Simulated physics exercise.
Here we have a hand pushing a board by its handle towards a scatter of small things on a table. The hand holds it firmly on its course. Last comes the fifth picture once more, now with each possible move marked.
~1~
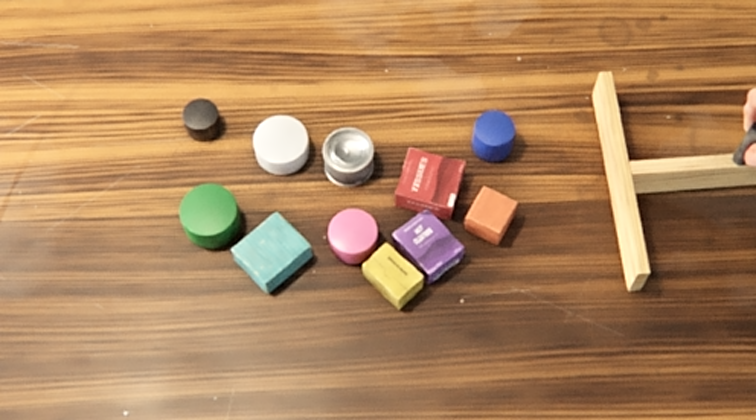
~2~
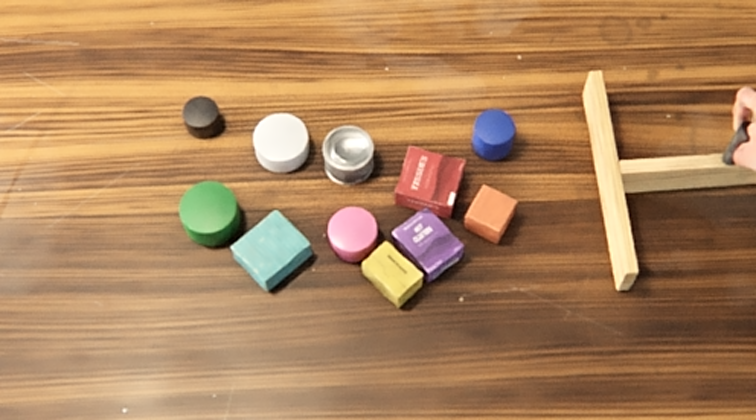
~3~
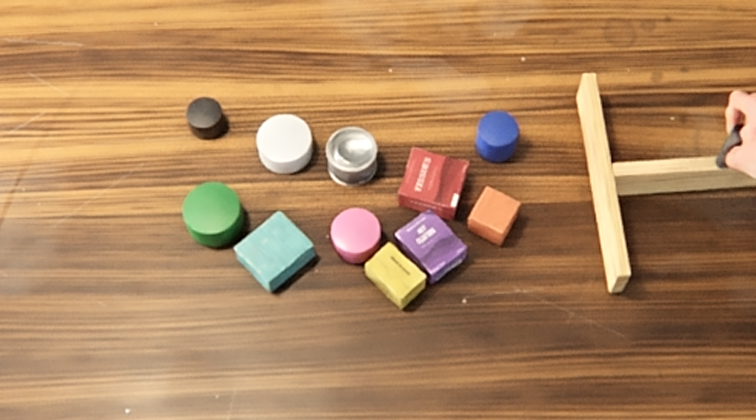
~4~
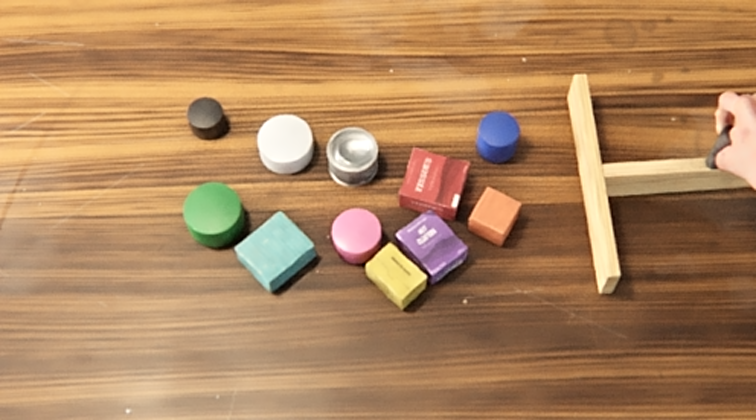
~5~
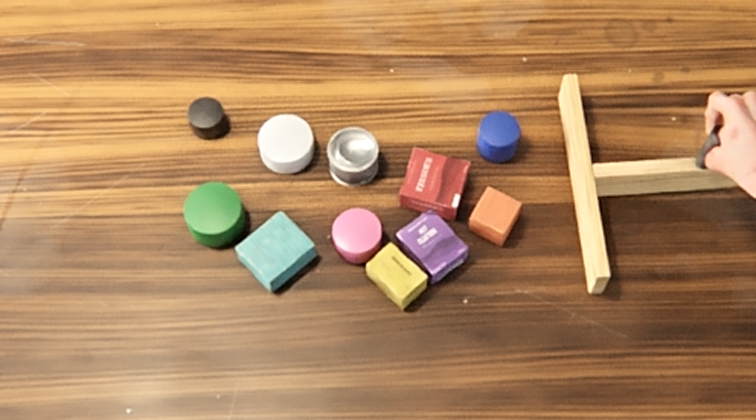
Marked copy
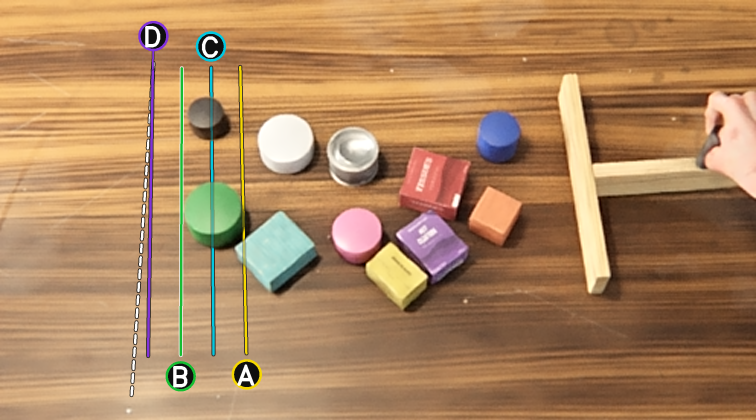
A hand slides a wooden board slowly left across a table scattered with small colourful objects.
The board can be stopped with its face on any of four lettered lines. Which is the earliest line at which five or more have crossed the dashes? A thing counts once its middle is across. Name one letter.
As far as mark B.
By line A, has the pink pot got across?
By then, no.
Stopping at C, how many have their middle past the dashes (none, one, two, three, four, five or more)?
Three.
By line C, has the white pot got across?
By then, yes.
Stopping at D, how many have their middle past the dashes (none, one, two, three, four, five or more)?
In all, five or more.
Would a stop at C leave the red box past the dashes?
By then, no.
On the marked copy, A at (243, 201); B at (181, 203); C at (212, 202); D at (151, 204); the dashed line at (143, 217).
With B. Early on, board (441, 175); black tin (207, 119); green tin (215, 215); none across.
Further on, board (295, 179); white pot (174, 146); black tin (183, 106); none across.
At the end, board (180, 182); green tin (94, 208); white pot (100, 159); five across.
As for the rest, A gets only one across; C gets only three across; D gets ten across, but is farther than needed.
